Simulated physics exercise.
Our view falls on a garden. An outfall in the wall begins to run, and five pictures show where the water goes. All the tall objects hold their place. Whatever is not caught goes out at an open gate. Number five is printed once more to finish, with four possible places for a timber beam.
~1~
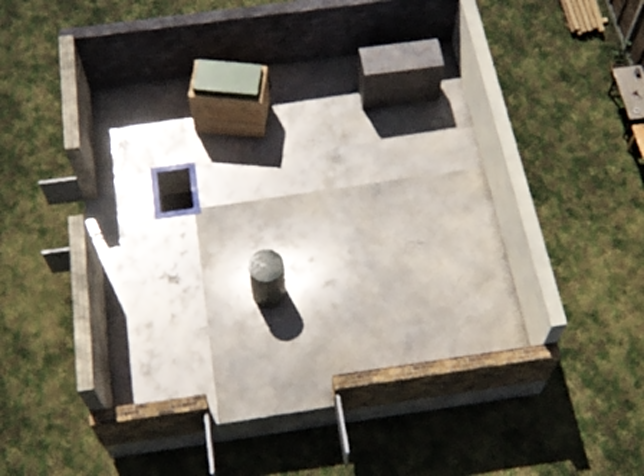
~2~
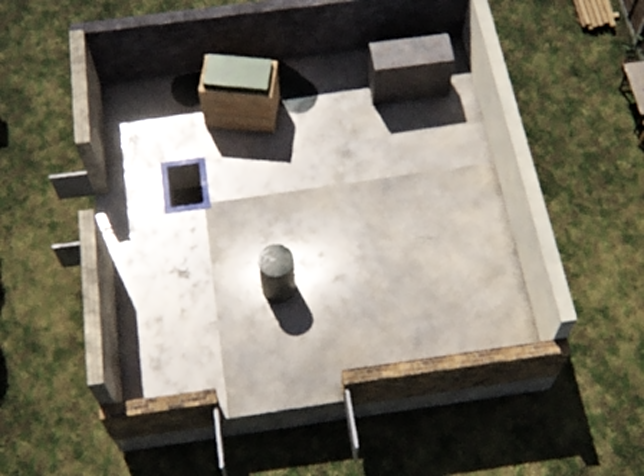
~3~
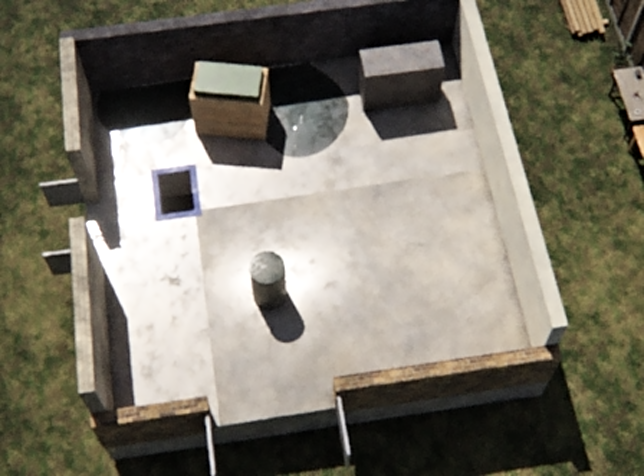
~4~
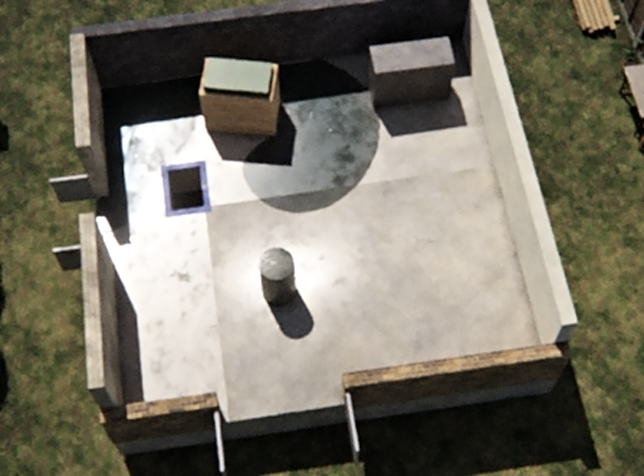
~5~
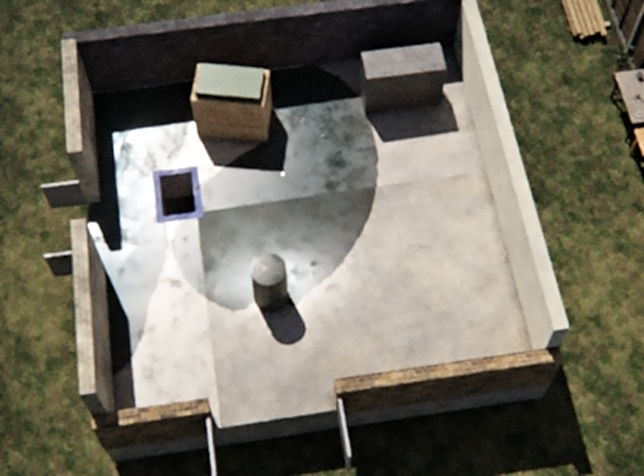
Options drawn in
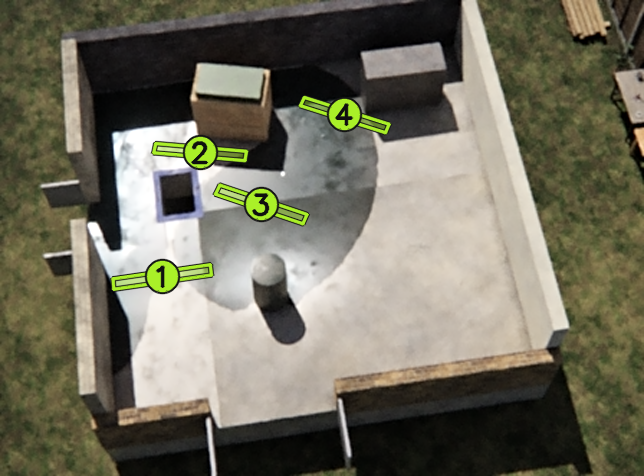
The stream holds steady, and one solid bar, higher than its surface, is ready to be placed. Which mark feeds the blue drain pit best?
I would pick position 3.
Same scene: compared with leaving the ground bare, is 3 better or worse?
Better.
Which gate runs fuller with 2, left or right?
The right gate.
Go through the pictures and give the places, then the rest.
Outfall at (237, 67); blue drain pit at (175, 190); open gate at (271, 402); open gate at (100, 230); 2 % of the ground is wet; blue drain pit still dry.
Water covers 4 % of the ground and shows as far out as (306, 103); blue drain pit still dry.
Water covers 11 % of the ground and shows as far out as (102, 100); blue drain pit still dry.
Water covers 22 % of the ground and shows as far out as (108, 217); blue drain pit still dry.
Water covers 38 % of the ground and shows as far out as (123, 355); blue drain pit still dry.
On the marked copy, 1 from (113, 284) to (210, 269); 2 from (154, 148) to (245, 155); 3 from (217, 189) to (304, 219); 4 from (302, 101) to (387, 128).
With 1, about 4 % of the stream runs into the blue drain pit, about 92 % out by the gates.
With 2, about 3 % of the stream runs into the blue drain pit, about 94 % out by the gates.
With 3, about 17 % of the stream runs into the blue drain pit, about 78 % out by the gates.
With 4, about 5 % of the stream runs into the blue drain pit, about 92 % out by the gates.
